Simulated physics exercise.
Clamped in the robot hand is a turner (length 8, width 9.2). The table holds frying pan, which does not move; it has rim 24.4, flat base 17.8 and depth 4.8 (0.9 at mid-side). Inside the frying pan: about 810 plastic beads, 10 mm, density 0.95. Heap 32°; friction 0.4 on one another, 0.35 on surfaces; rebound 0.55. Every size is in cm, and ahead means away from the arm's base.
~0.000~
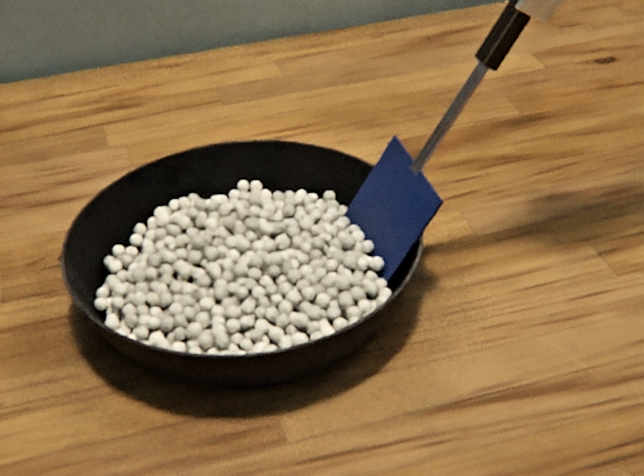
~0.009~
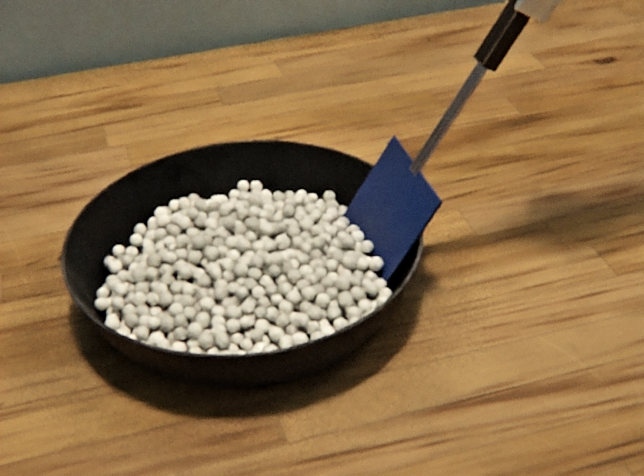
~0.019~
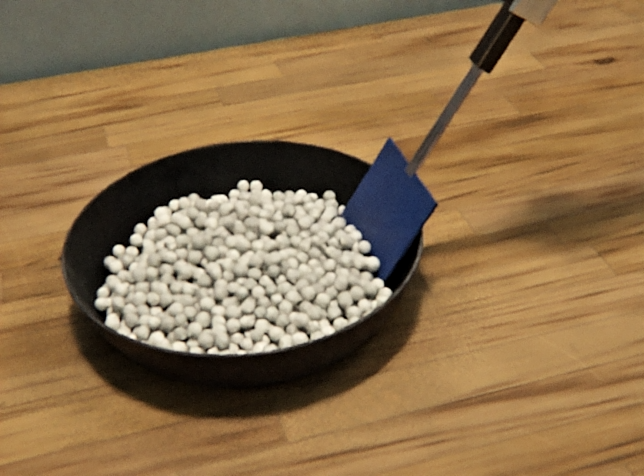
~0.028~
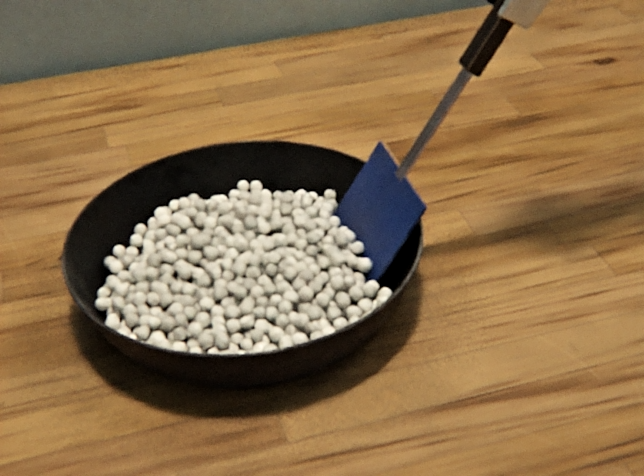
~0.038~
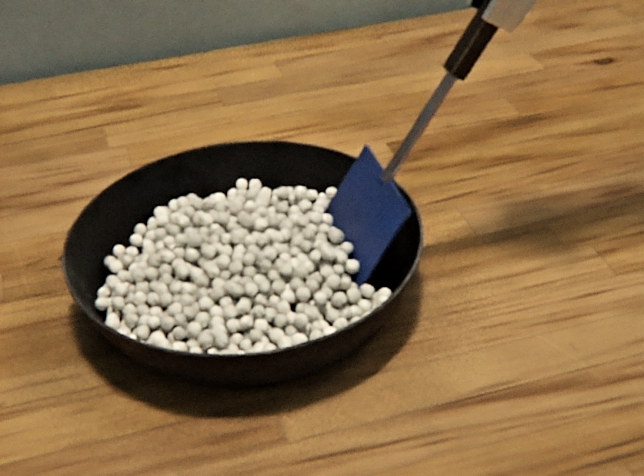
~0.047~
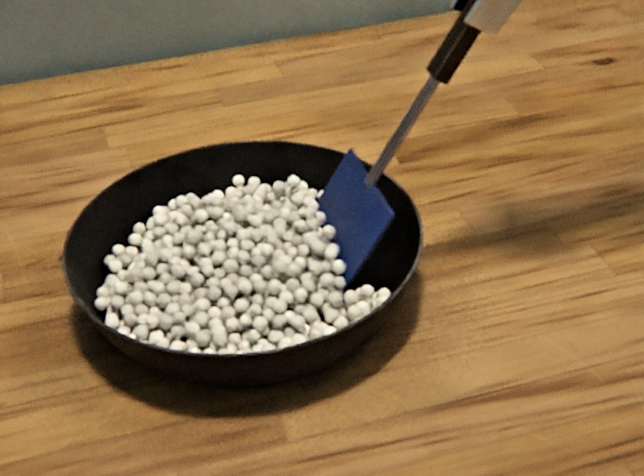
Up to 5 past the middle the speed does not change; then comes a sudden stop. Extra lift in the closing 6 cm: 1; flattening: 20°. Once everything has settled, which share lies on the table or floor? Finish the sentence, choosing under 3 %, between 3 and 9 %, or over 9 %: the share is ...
The share is between 3 and 9 %.
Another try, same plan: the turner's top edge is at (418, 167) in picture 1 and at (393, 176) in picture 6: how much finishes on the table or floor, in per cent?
Around 0 per cent finishes on the table or floor.
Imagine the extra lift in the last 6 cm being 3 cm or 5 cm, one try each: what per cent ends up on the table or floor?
You'd get some 15 per cent with the first setting and some 20 per cent with the second.
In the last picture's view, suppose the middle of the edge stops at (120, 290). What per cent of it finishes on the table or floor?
25 %, roughly.
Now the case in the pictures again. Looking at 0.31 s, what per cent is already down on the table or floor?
Roughly 4 percent of it.
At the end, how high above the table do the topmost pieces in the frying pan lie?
Near 6.0 centimetres high.
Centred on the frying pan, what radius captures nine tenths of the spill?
About 50 cm.
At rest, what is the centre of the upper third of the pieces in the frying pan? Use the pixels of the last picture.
Around (137, 270).
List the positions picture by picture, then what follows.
Turner top edge at (418, 167), sloping 57°; upper third of the load around (254, 260), from x 100 to 385, top at y 185; 807 in the frying pan, in the first picture.
Turner top edge at (417, 167), sloping 57°; upper third of the load around (254, 260), from x 100 to 385, top at y 185, in the second picture.
Turner top edge at (413, 169), sloping 57°; upper third of the load around (255, 259), from x 100 to 385, top at y 185, in the third picture.
Turner top edge at (402, 172), sloping 57°; upper third of the load around (260, 260), from x 100 to 385, top at y 185, in the fourth picture.
Turner top edge at (388, 176), sloping 57°; upper third of the load around (256, 254), from x 100 to 385, top at y 185, in the fifth picture.
Turner top edge at (372, 180), sloping 57°; upper third of the load around (256, 251), from x 100 to 385, top at y 180; 807 in the frying pan, in the sixth picture.
By 0.07 s, sloping 57°, highest piece 6 above the table; 807 in the frying pan.
By 0.09 s, sloping 50°, highest piece 8 above the table; 807 in the frying pan.
By 0.31 s, sloping 37°, highest piece 6 above the table; 767 in the frying pan, 32 on the table or floor, 8 on the blade or in flight.
By 1.36 s, sloping 37°, highest piece 6 above the table; 765 in the frying pan, 42 on the table or floor.
Final count, 765 in the frying pan, 42 on the table or floor. That is 5 % on the table or floor.
